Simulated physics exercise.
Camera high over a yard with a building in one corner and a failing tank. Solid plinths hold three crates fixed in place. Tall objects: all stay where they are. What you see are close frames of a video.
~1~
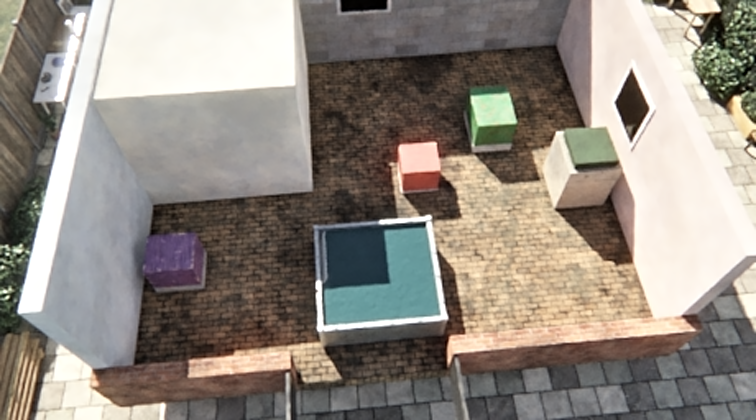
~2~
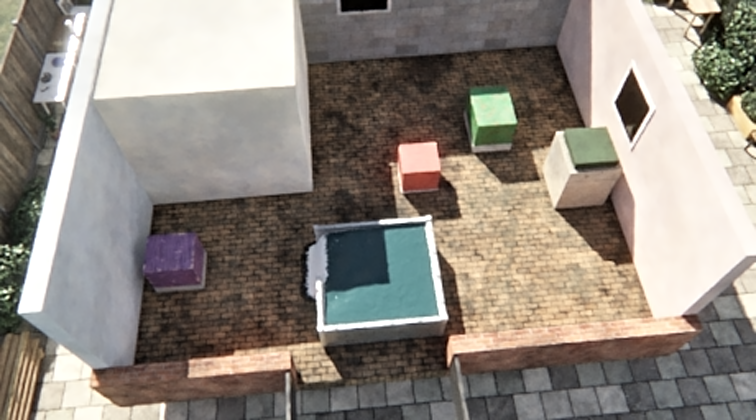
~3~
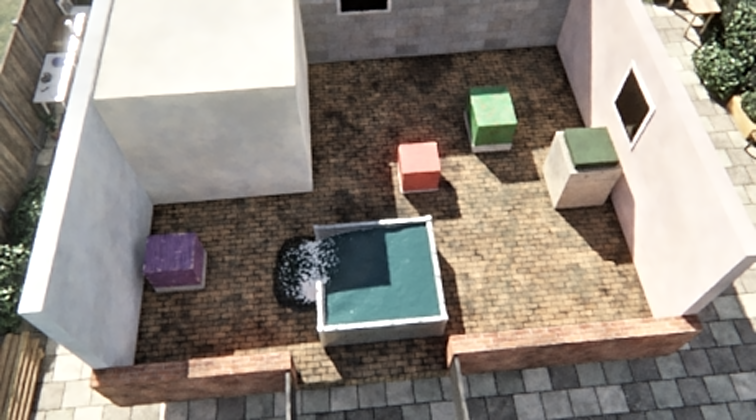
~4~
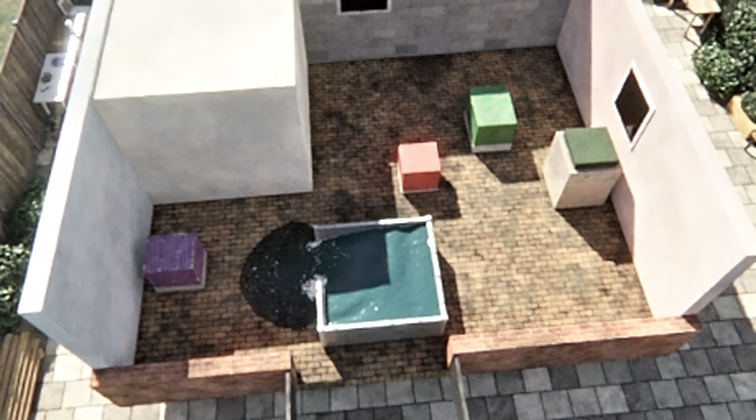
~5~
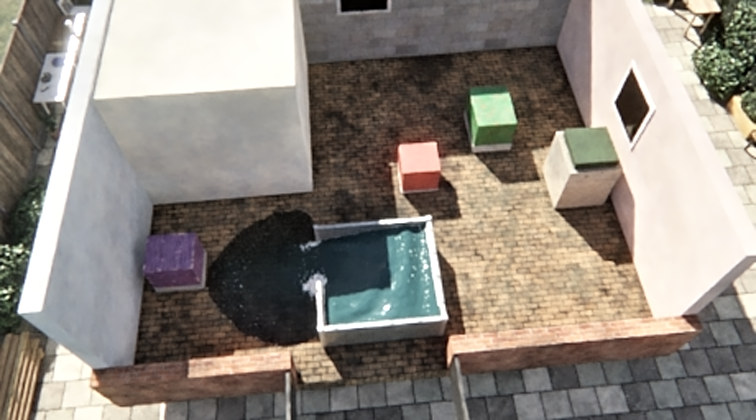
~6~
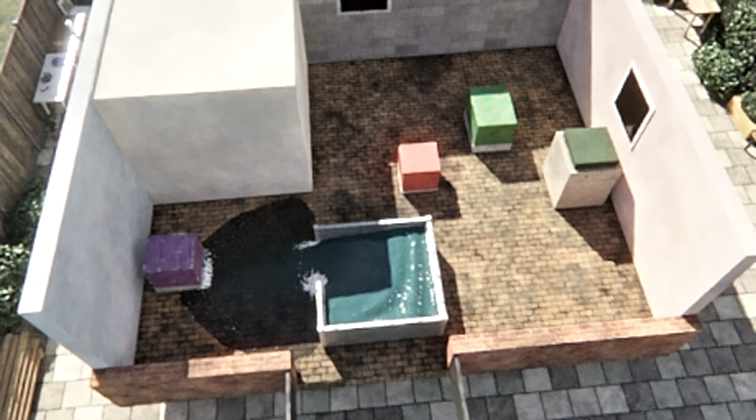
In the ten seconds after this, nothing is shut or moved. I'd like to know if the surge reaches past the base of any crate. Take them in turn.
The green crate is missed by the water this time; the purple crate is not missed by the water this time; the red crate is not missed by the water this time.
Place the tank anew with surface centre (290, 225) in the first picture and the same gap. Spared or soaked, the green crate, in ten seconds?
Green crate: Untouched.
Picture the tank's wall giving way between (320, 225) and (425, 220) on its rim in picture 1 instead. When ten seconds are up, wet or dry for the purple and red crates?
In short: Purple stays untouched; red gets drenched.
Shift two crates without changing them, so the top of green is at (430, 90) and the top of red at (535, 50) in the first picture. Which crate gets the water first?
My pick is the crate marked purple.
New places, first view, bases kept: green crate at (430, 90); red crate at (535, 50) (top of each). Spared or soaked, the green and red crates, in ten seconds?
So the green crate stays high and dry and the red crate stays high and dry.
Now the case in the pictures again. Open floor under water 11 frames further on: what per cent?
That's roughly 20 per cent.
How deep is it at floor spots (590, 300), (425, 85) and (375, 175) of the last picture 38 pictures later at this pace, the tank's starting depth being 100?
Roughly 0, 0 and 2 per cent, in turn.
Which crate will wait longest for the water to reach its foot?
Last is the green one.
A moment on, water covers 20 % of the floor; the green crate not reached, the purple crate water round its plinth, the red crate not reached.
Next, water covers 20 % of the floor; the green crate not reached, the purple crate water round its plinth, the red crate not reached.
Then, water covers 25 % of the floor; the green crate not reached, the purple crate water round its plinth, the red crate not reached.
Later, water covers 35 % of the floor; the green crate not reached, the purple crate water round its plinth, the red crate water round its plinth.
In the end, water covers 45 % of the floor; the green crate stayed above the water, the purple crate was topped, the red crate was topped.
